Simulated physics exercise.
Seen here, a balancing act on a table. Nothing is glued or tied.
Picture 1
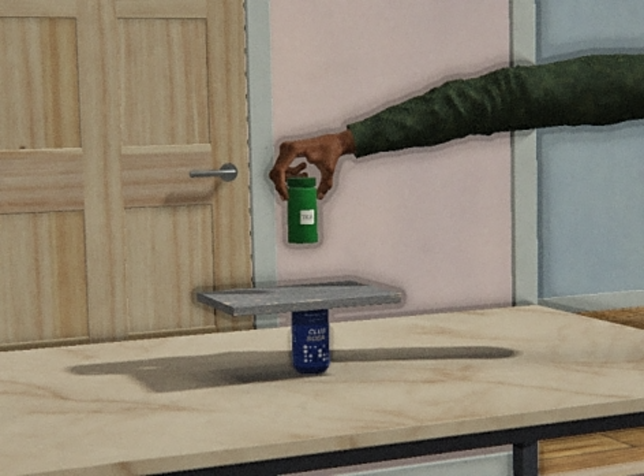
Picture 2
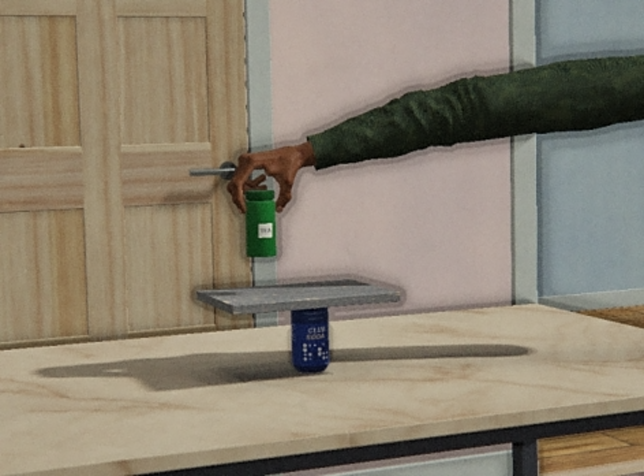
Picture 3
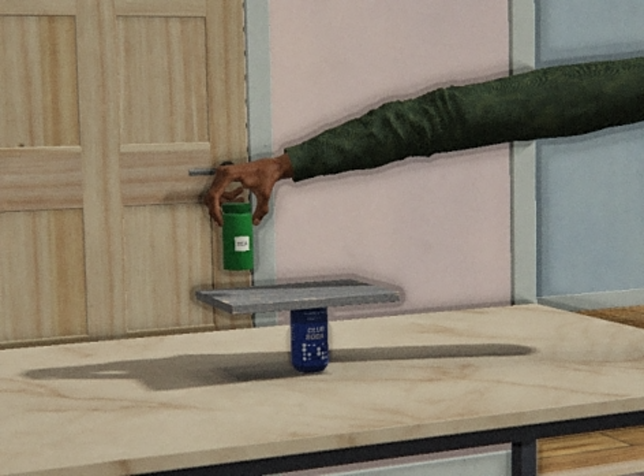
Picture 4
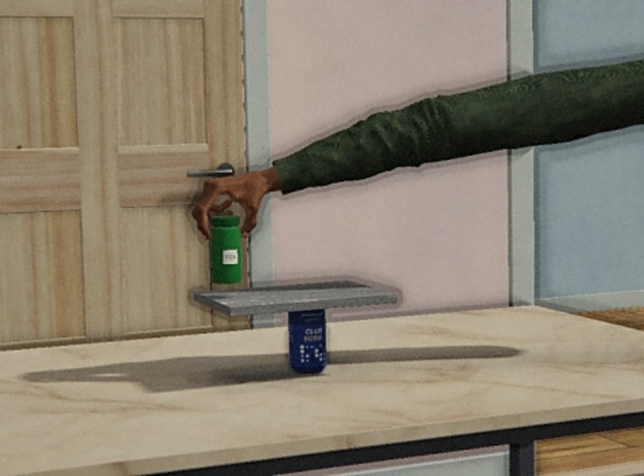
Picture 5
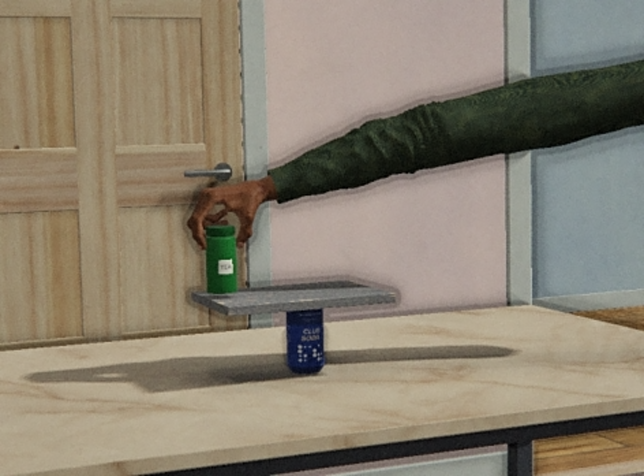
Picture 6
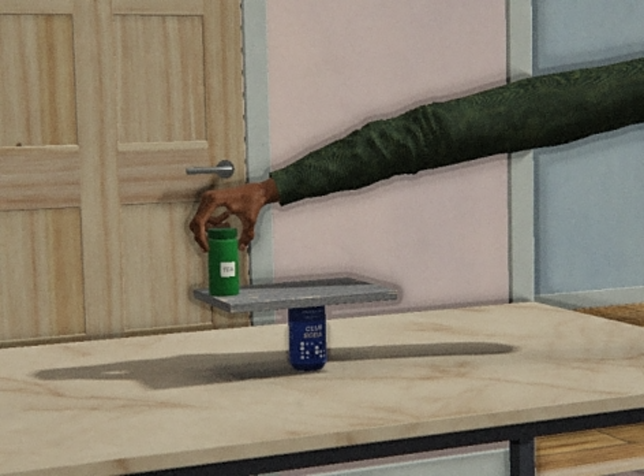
In a room with a wooden door and pale pink and blue walls, a marble-patterned table is seen from slightly above, the view staying almost still. A grey board rests across a dark blue can on the tabletop, while a hand in a dark green sleeve holds a green shaker above it. The hand moves left and down, lowering the shaker onto the board's left end and keeping hold.
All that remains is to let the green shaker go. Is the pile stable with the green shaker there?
As it turns out, it comes apart.
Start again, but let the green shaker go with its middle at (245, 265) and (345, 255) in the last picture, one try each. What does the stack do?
First try: It comes apart; second try: It holds.
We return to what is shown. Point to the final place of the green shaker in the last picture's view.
Near (115, 372).
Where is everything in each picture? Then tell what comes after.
Still above its spot; green shaker (302, 210); grey board (297, 297), in the first picture.
Still above its spot; green shaker (260, 223); grey board (296, 296), in the second picture.
Still above its spot; green shaker (237, 236); grey board (296, 296), in the third picture.
Still above its spot; green shaker (226, 249); grey board (294, 297), in the fourth picture.
Still above its spot; green shaker (221, 259); grey board (291, 297), in the fifth picture.
In place under the hand; green shaker (223, 262); grey board (294, 294), in the sixth picture.
Then, 0.60 s after the last picture, green shaker now fallen; grey board tipped 43° from how it was.
Then, 0.70 s after the last picture, grey board now fallen.
At rest, fallen, green shaker and grey board; blue can in place. Seen from the same camera at the end, green shaker near (115, 372). The stack gives way.
